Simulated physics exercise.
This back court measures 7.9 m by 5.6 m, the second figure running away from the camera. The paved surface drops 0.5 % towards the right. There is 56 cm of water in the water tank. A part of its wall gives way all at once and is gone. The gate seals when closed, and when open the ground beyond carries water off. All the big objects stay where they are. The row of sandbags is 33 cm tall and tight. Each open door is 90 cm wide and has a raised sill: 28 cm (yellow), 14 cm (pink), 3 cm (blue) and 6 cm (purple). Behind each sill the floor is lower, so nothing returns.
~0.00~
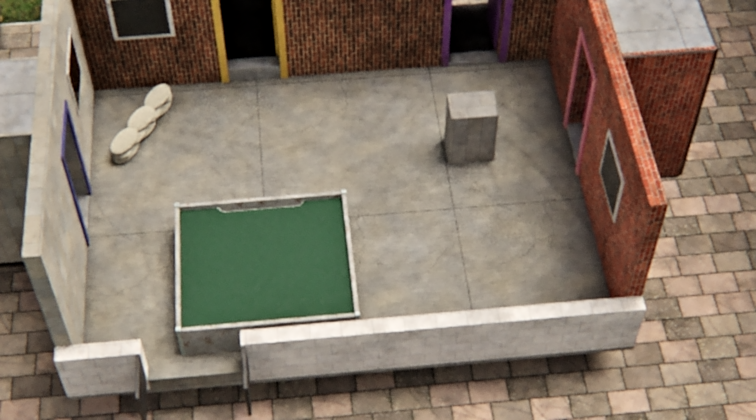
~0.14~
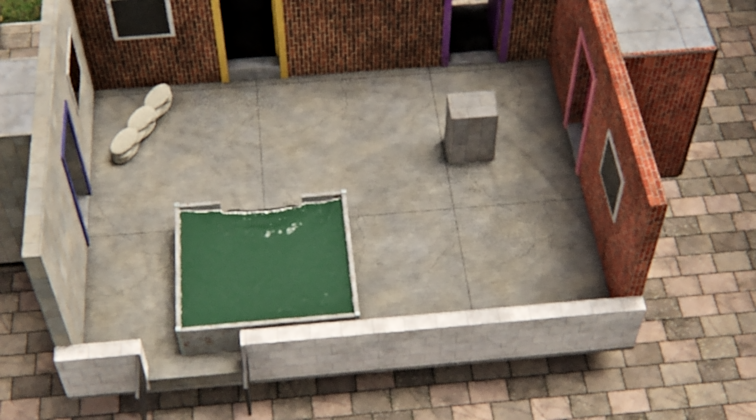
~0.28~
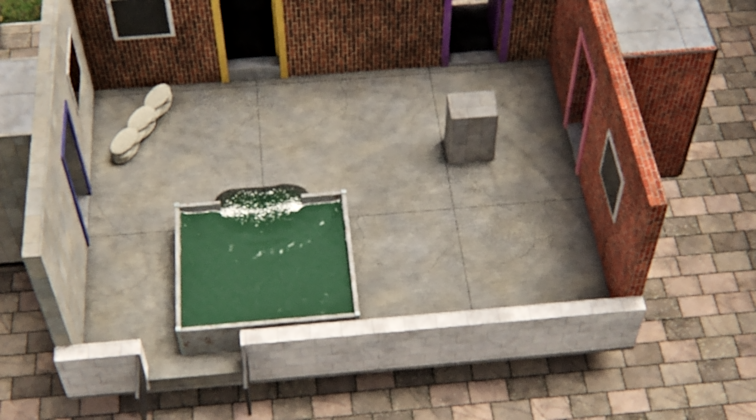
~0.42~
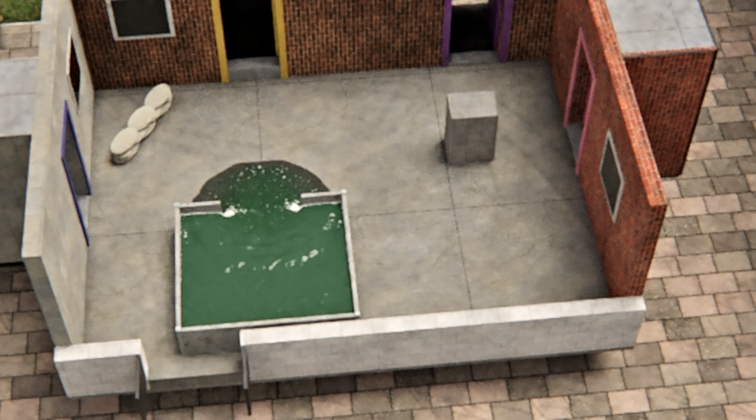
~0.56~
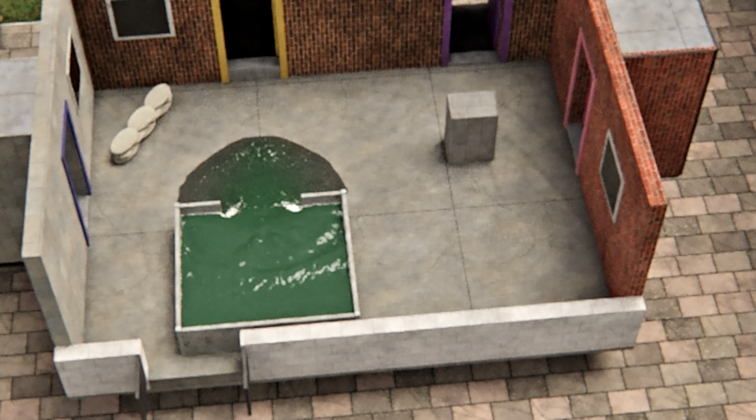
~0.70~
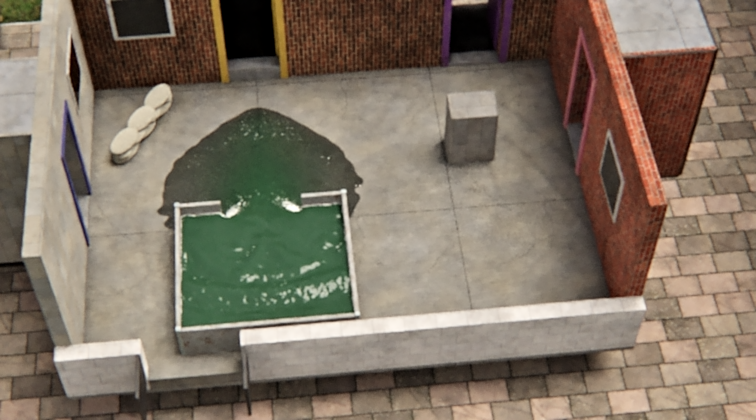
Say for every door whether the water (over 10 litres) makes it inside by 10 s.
The water let in: At the yellow door it keeps below the limit; at the pink door it keeps below the limit; at the blue door it passes the limit; at the purple door it exceeds the limit.
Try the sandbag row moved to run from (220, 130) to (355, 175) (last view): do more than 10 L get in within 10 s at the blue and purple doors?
Then: Blue above, purple not over.
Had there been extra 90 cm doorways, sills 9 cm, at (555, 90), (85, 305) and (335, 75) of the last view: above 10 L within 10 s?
In that order: Above, not over, past it.
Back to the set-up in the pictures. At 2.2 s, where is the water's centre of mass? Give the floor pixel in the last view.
At about (268, 216).
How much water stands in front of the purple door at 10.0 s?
Some 11.0 cm.
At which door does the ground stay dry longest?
Last comes the pink one.
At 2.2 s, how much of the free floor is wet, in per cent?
About 35 per cent.
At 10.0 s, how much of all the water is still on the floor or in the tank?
About 94 per cent.
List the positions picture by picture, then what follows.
The water tank at (265, 261) is whole and still, 56 cm deep, in the first picture.
The front is at a hidden place, 0.6 m from the gap on the water tank's far side; 0.2 m2 of floor is under water; 56 cm left at the back of the water tank, in the second picture.
Water pours out on the water tank's far side and has run 0.9 m, to (301, 192); typically 9 cm deep outside, 56 cm at the water tank's back, in the third picture.
The front is at (236, 169), 1.3 m from the gap on the water tank's far side; 1.9 m2 of floor is under water; 56 cm left at the back of the water tank, in the fourth picture.
The front is at (242, 143), 1.8 m from the gap on the water tank's far side; 3.1 m2 of floor is under water; 56 cm left at the back of the water tank, in the fifth picture.
Water pours out on the water tank's far side and has run 2.4 m, to (251, 113); typically 5 cm deep outside, 54 cm at the water tank's back, in the sixth picture.
After 1.4 s water covers 25 % of the floor and is deepest (34 cm) near (261, 219); yellow door 26 cm at the sill, 0 L in, pink door not reached, blue door not reached, purple door not reached.
After 2.2 s water covers 35 % of the floor and is deepest (31 cm) near (201, 91); yellow door 27 cm at the sill, 0 L in, pink door not reached, blue door not reached, purple door not reached.
After 3.5 s water covers 45 % of the floor and is deepest (22 cm) near (233, 112); yellow door 21 cm at the sill, 0 L in, pink door not reached, blue door 4 cm at the sill, 0 L in, purple door 7 cm at the sill, 0 L in.
After 6.0 s water covers 75 % of the floor and is deepest (18 cm) near (538, 90); yellow door 16 cm at the sill, 0 L in, pink door 12 cm at the sill, 0 L in, blue door 7 cm at the sill, 16 L in, purple door 7 cm at the sill, 2 L in.
After 10.0 s water covers 95 % of the floor and is deepest (12 cm) near (584, 328); yellow door 9 cm at the sill, 0 L in, pink door 9 cm at the sill, 0 L in, blue door 5 cm at the sill, 39 L in, purple door 11 cm at the sill, 43 L in.
